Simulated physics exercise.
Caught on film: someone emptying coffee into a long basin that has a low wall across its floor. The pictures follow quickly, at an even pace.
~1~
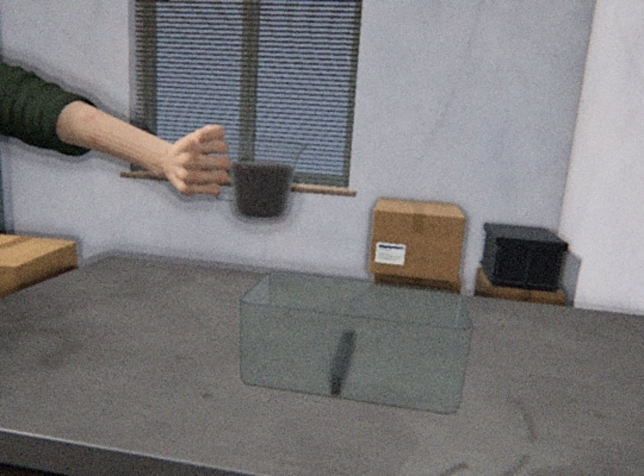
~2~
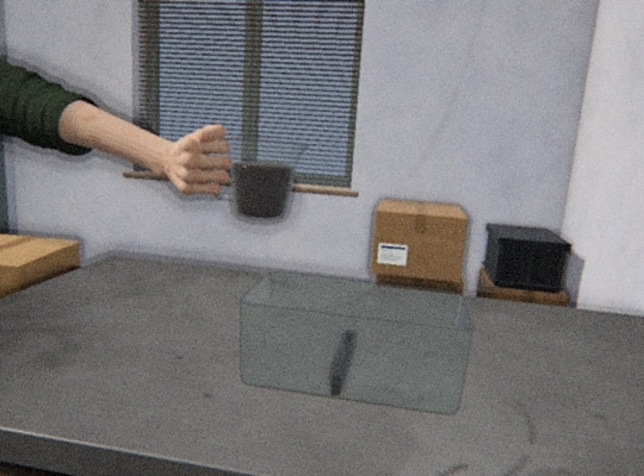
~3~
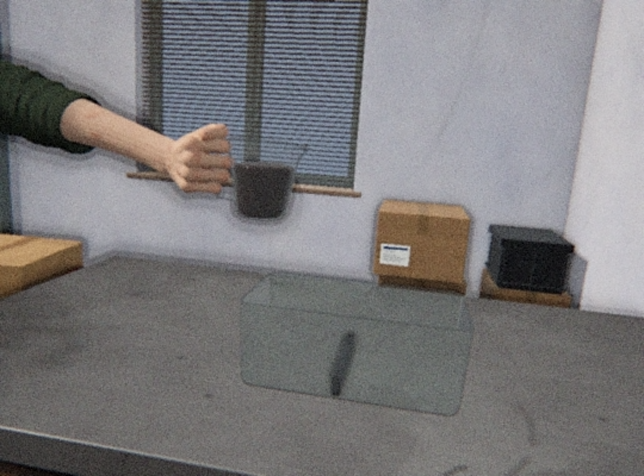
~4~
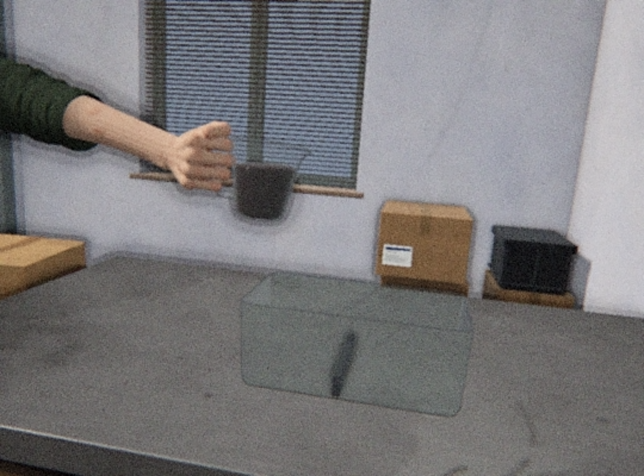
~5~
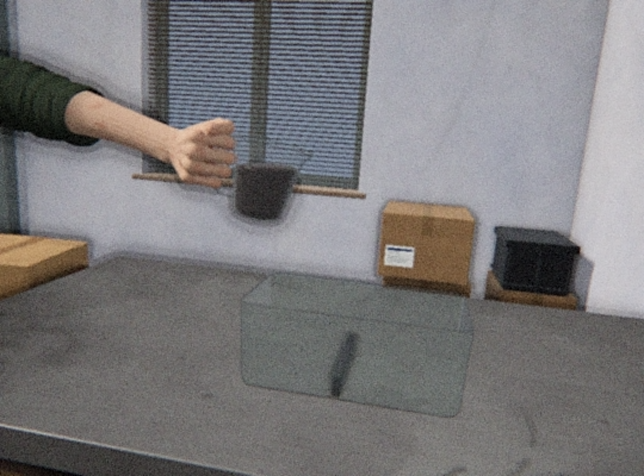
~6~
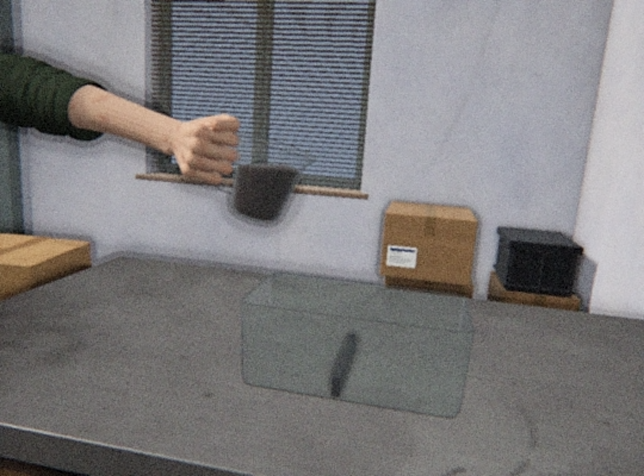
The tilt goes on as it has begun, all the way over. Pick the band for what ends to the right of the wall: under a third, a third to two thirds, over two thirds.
The share right of the wall is between a third and two thirds.
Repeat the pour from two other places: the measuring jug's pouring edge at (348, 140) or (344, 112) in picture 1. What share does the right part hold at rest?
The first gives 90 %, the second 90 %.
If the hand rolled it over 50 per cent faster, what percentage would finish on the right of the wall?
Some 50 per cent.
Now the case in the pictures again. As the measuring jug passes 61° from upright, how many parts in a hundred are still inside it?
Near 90 %.
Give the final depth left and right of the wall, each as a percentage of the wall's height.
The left part 20 per cent, the right part 30.
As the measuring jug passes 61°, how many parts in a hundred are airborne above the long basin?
Some 10 per cent.
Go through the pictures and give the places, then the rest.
It leans 0°; its right rim is at (309, 145); the coffee meets the walls at (235, 163) and (294, 167); the long basin's rim runs from (255, 286) to (467, 310); the wall's top is at (344, 353), in the first picture.
It leans 1°; its right rim is at (309, 146); the coffee meets the walls at (235, 162) and (294, 167), in the second picture.
It leans 2°; its right rim is at (311, 148); the coffee meets the walls at (236, 163) and (295, 168), in the third picture.
It leans 5°; its right rim is at (313, 151); the coffee meets the walls at (238, 163) and (297, 169), in the fourth picture.
It leans 9°; its right rim is at (315, 155); the coffee meets the walls at (239, 164) and (298, 169), in the fifth picture.
It leans 14°; its right rim is at (317, 160); the coffee meets the walls at (241, 165) and (300, 170), in the sixth picture.
A moment on, the measuring jug is tipped part way and 88 per cent is still to pour, 0 is left of the wall and 0 right of it.
Next, the measuring jug is tipped on its side and 31 per cent is still to pour, 12 is left of the wall and 32 right of it.
Then the measuring jug is tipped on its side and 2 per cent is still to pour, 37 is left of the wall and 56 right of it.
Later the measuring jug is tipped on its side and 0 per cent is still to pour, 43 is left of the wall and 57 right of it.
At rest 42 per cent lies left of the wall, 57 right of it and 1 outside.
